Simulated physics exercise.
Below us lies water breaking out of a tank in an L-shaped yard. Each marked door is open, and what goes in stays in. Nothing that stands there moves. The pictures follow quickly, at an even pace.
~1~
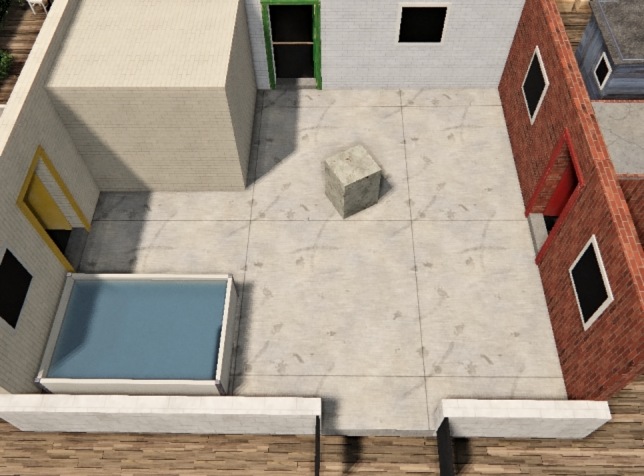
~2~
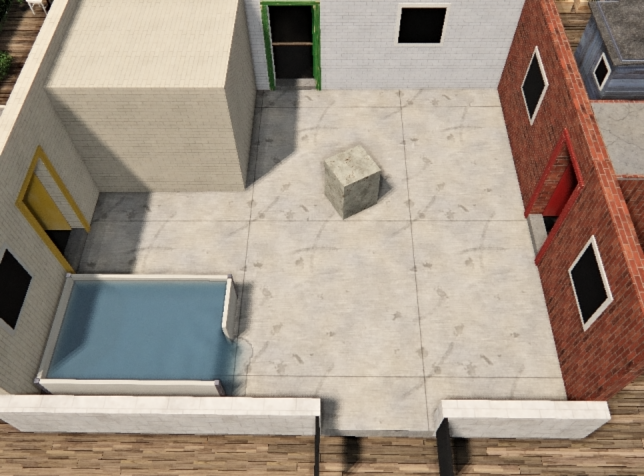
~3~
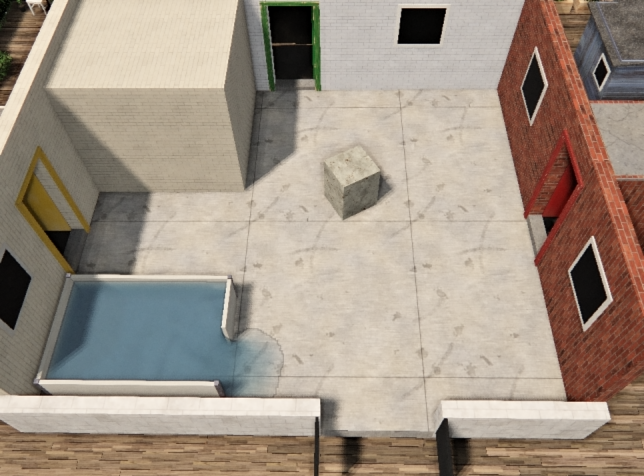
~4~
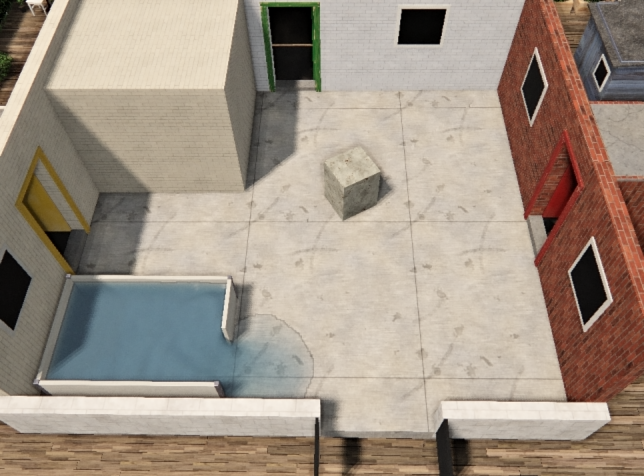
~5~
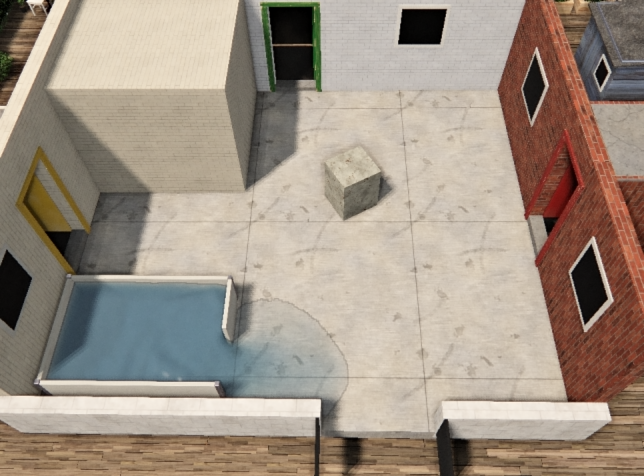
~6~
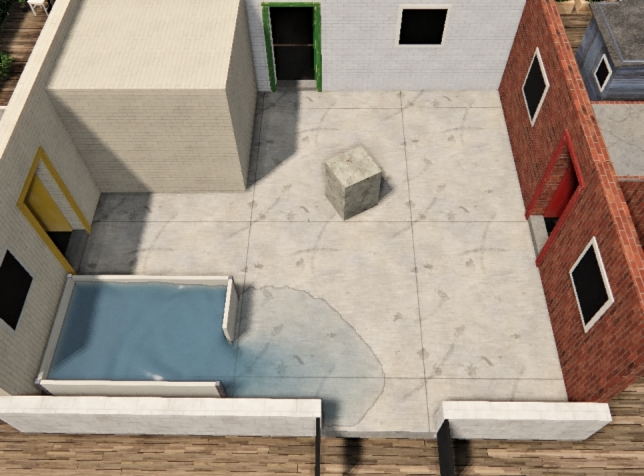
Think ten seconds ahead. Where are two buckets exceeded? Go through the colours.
The green door holds within the limit; the red door holds within the limit; the yellow door holds within the limit.
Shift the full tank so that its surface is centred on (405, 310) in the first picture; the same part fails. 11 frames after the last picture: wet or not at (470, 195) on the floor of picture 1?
At that place: Flooded.
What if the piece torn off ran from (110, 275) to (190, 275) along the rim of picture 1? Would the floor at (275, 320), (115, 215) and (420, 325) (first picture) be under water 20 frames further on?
In that order: Clear, awash, no water.
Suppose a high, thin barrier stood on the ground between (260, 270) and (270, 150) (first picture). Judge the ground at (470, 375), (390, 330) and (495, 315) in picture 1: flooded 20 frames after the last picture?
One after the other: Covered, covered, covered.
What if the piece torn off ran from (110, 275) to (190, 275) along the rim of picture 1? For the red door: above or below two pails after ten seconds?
One by one: Red door holds.
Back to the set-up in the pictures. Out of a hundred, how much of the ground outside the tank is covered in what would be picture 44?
Roughly 60 per cent.
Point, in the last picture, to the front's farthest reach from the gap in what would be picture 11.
Close to (509, 416).
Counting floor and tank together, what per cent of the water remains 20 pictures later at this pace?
Some 96 per cent.
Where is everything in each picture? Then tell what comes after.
The first frame shows the water tank at (141, 328) is whole and still.
In the second frame, water pours out at (224, 366) and has run to a hidden place.
In the third frame, the front is at (277, 354), out from the gap at (224, 367).
In the fourth frame, water pours out at (224, 368) and has run to (307, 358).
In the fifth frame, the front is at (341, 387), out from the gap at (224, 368).
In the sixth frame, the front is at (376, 391), out from the gap at (225, 367).
A moment on, water covers 20 % of the floor; the green door not reached, the red door not reached, the yellow door not reached.
Next, water covers 30 % of the floor; the green door not reached, the red door not reached, the yellow door not reached.
Then, water covers 40 % of the floor; the green door not reached, the red door wet at the sill, nothing in, the yellow door not reached.
Later, water covers 60 % of the floor; the green door not reached, the red door wet at the sill, nothing in, the yellow door wet at the sill, nothing in.
In the end, water covers 80 % of the floor; the green door wet at the sill, nothing in, the red door under two buckets in, the yellow door wet at the sill, nothing in.
